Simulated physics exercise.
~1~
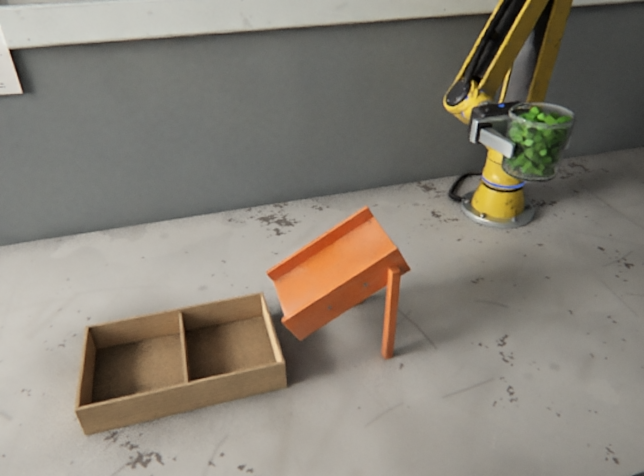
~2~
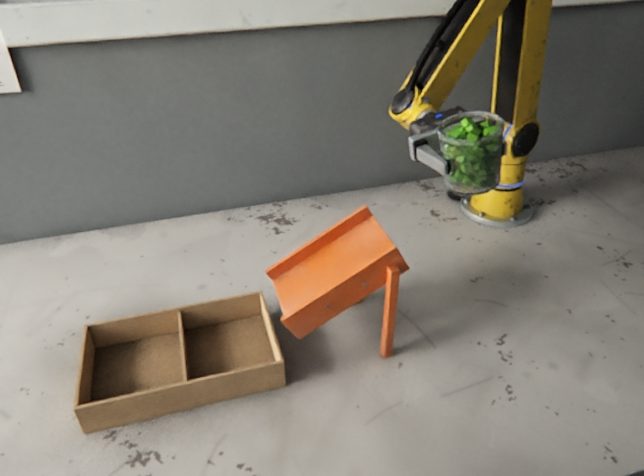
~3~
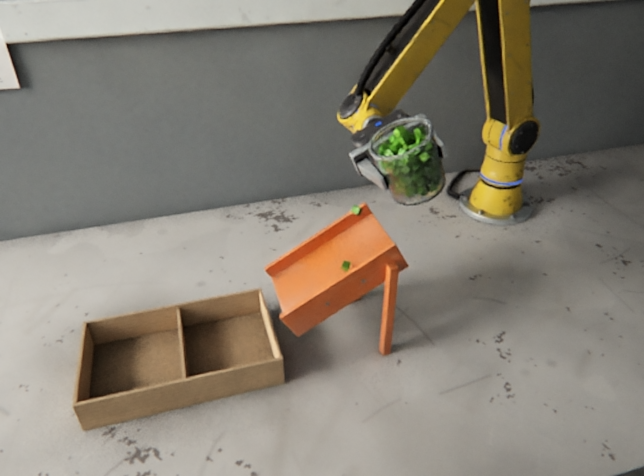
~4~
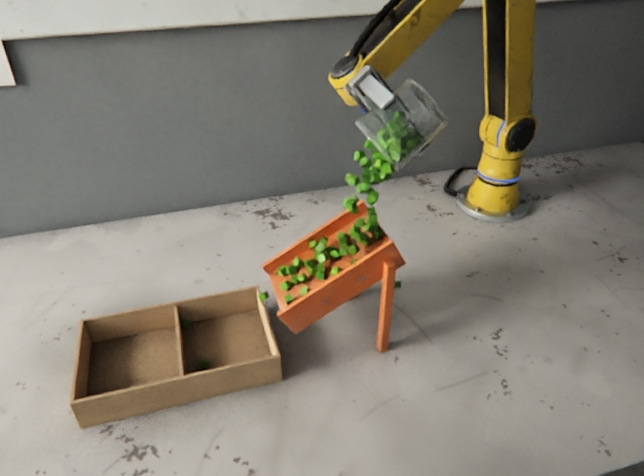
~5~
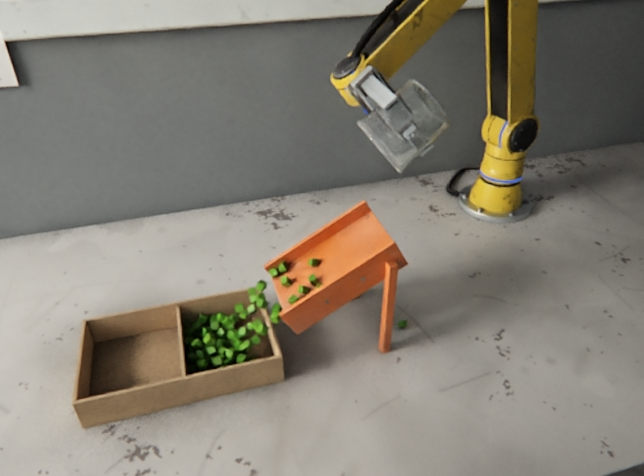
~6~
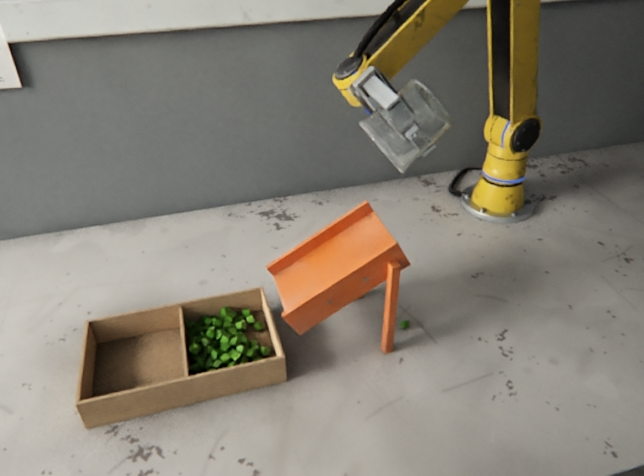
The footage shows a yellow robot arm carrying a clear tumbler of green dice leftward and tipping it over an orange chute, down which they slide into the right compartment of a divided box, leaving the tumbler and chute empty and one stray piece on the table.
